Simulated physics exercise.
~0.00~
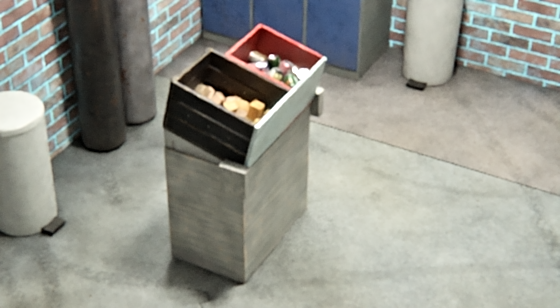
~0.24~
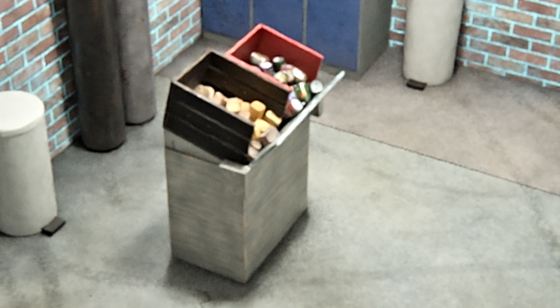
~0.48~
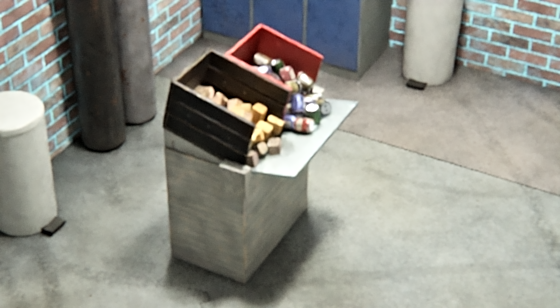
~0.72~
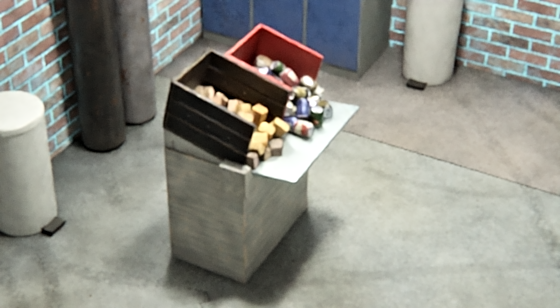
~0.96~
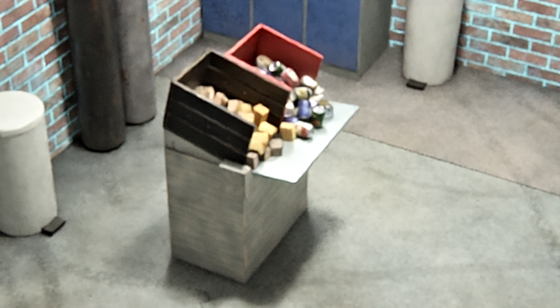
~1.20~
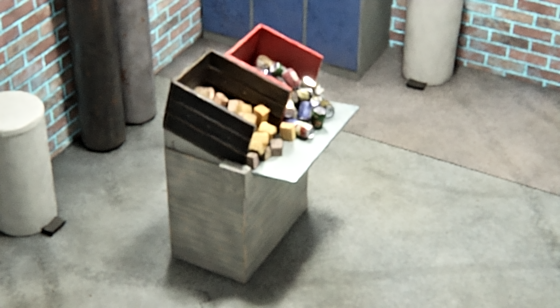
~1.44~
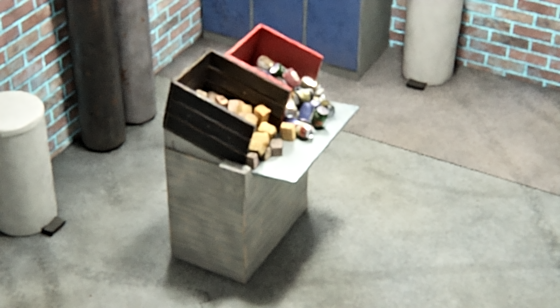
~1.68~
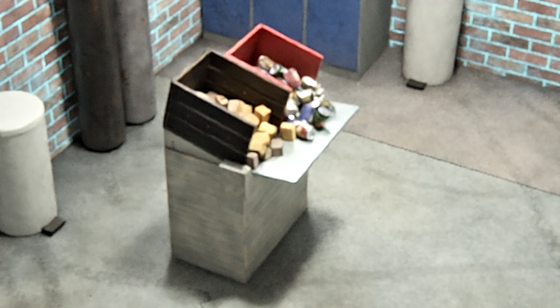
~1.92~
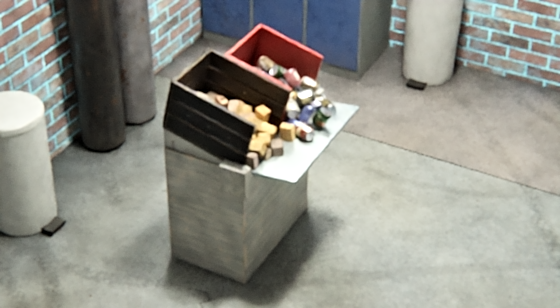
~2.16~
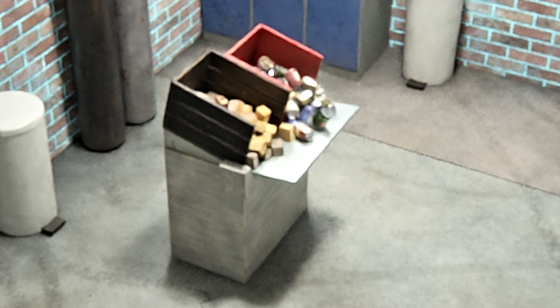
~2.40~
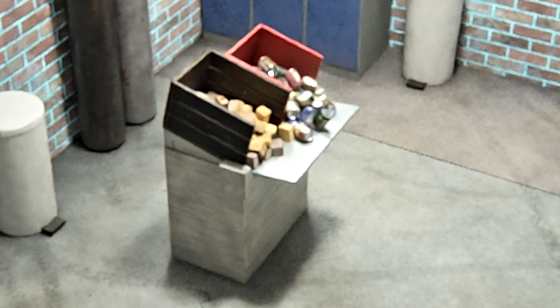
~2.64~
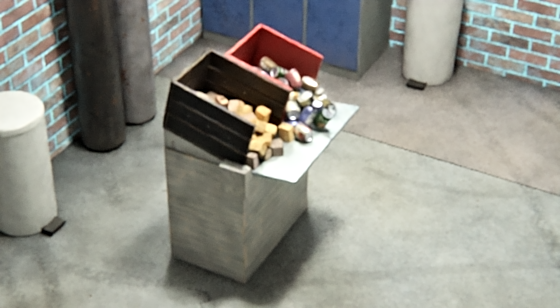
A red hopper and a black hopper sit side by side on a grey box-shaped stand, seen from above in a room with a concrete floor, brick walls and blue panels behind. Pale bins stand at the left and at the back, near dark columns. The flap along the right edge swings down, and small cans from the red hopper and tan wooden offcuts from the black one slide after it. The flap settles out flat like a shelf, and the pieces spread onto it, shift slightly and stop. At the end they rest heaped there, with none on the floor.
